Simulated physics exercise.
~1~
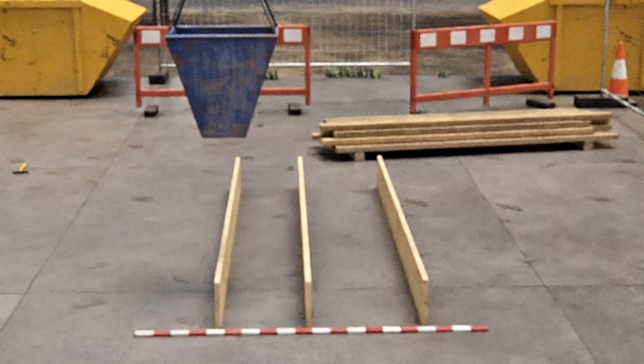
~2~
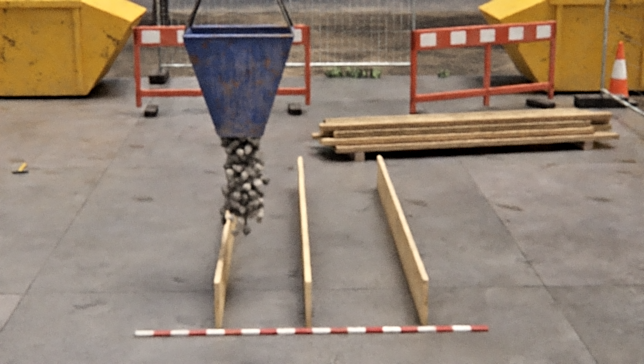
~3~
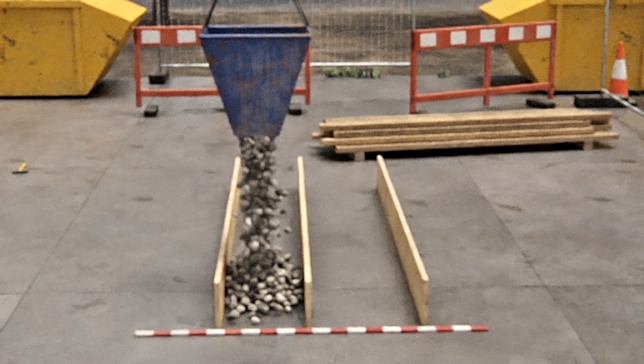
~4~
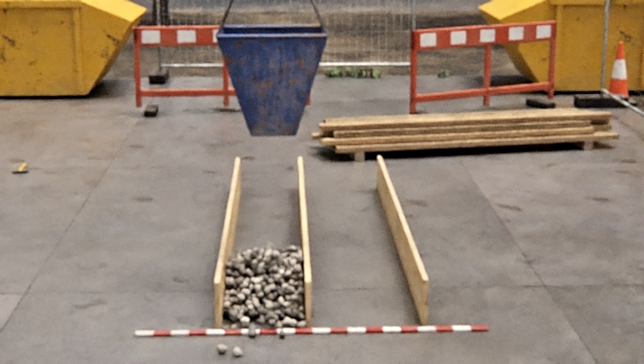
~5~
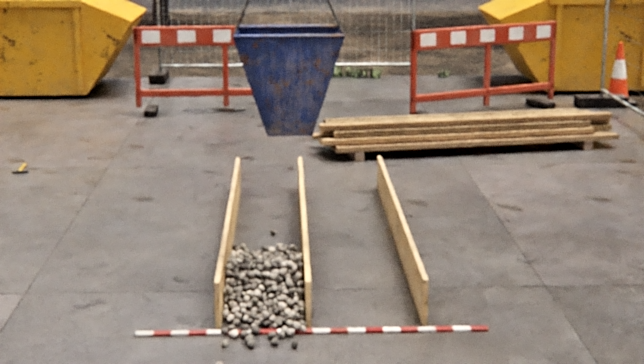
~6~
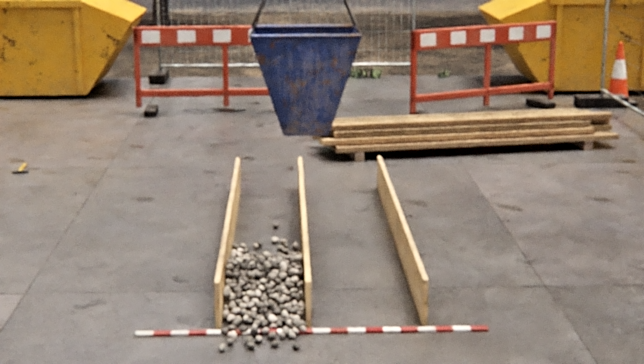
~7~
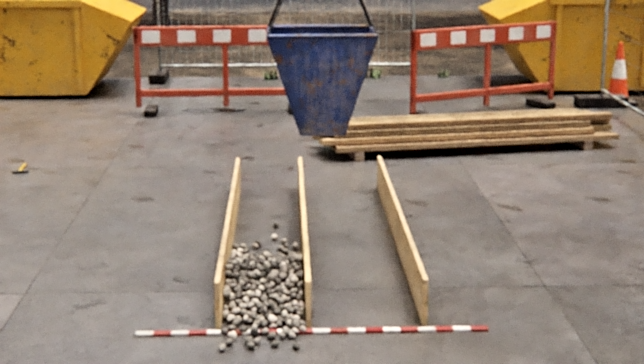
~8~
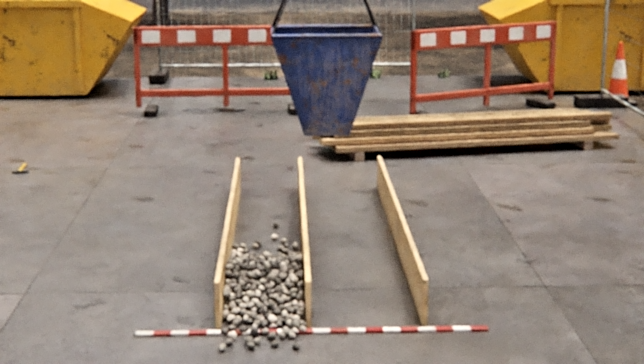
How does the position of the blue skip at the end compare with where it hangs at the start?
It ends farther to the right, hanging just beyond the middle plank near the left end of the timber stack, whereas at the start it hangs over towards the left plank.
